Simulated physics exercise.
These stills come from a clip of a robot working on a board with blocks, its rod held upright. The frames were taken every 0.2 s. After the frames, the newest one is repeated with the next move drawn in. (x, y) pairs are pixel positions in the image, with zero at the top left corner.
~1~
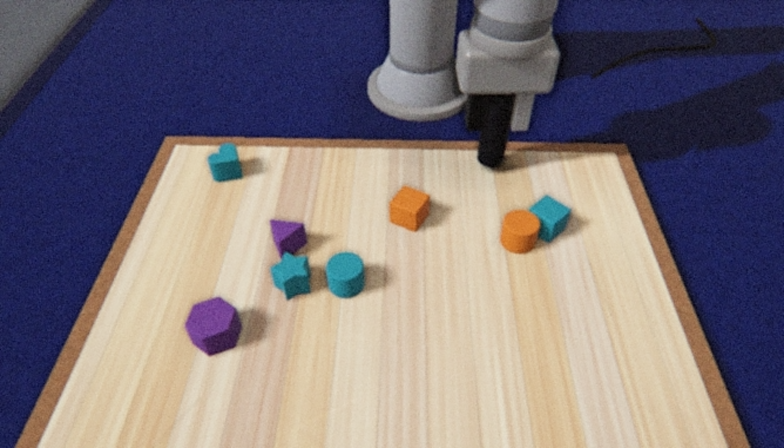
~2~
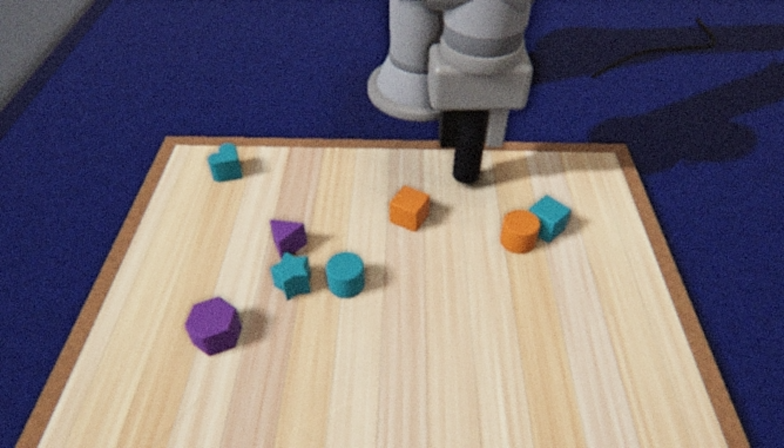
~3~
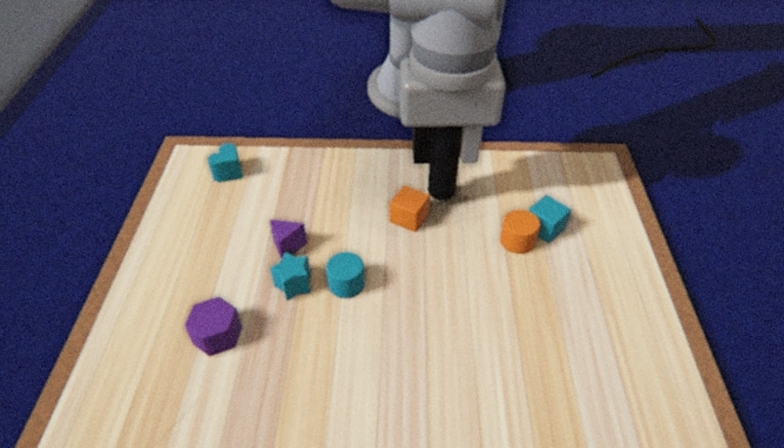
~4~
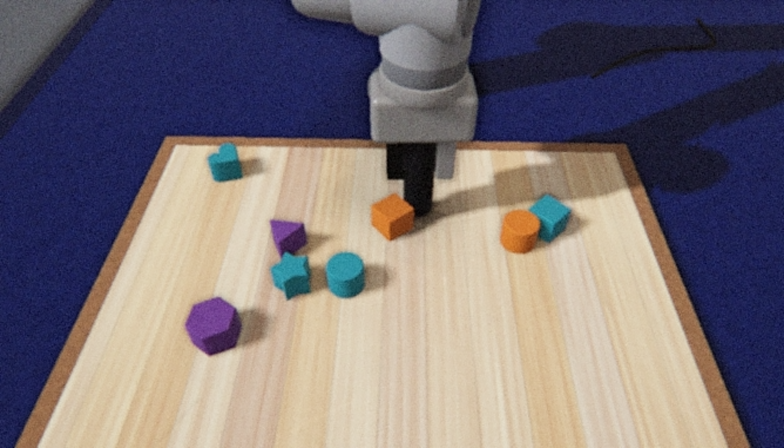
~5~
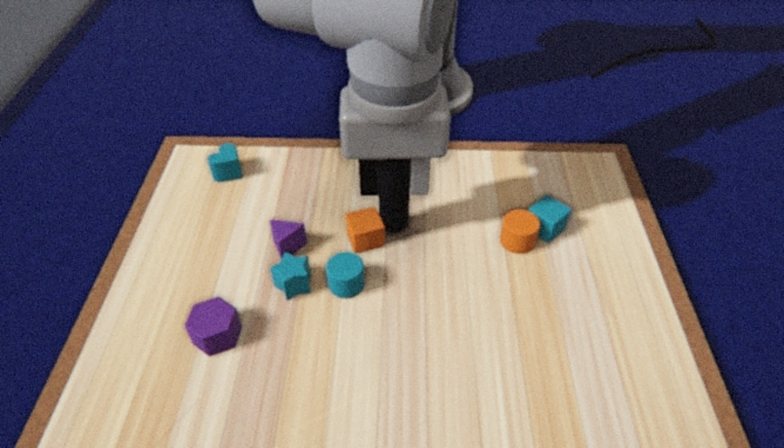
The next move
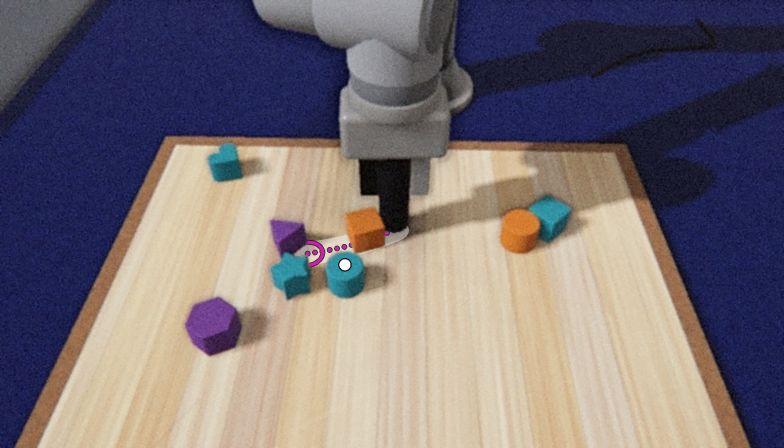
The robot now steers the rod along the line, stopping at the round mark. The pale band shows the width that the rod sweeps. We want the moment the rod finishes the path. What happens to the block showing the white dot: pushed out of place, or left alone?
Left in place.
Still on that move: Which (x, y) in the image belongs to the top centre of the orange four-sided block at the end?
Its top middle will sit at (276, 250).
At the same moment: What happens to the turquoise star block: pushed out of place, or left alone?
At the end of the path, it will have moved.
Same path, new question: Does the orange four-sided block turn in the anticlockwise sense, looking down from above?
Answer: Yes.
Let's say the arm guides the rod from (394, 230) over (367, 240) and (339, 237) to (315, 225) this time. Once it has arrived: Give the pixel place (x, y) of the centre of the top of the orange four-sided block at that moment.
Its top centre lands on (313, 235).
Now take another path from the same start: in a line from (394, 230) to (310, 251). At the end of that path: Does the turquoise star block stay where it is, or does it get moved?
That block gets shifted.
Path on the board, from (394, 230) over (367, 240) and (338, 248) to (307, 254); the dot is on the turquoise circle.
What follows on the original path. One third of the way, rod at (366, 233); orange four-sided block at (336, 230).
Two thirds of the way, rod at (337, 241); orange four-sided block at (306, 241).
At the end, rod at (306, 246); purple three-sided block at (275, 225), turned 15° clockwise; turquoise star block at (278, 278), turned 35° anticlockwise; turquoise circle in place; orange four-sided block at (276, 250), turned 25° anticlockwise.
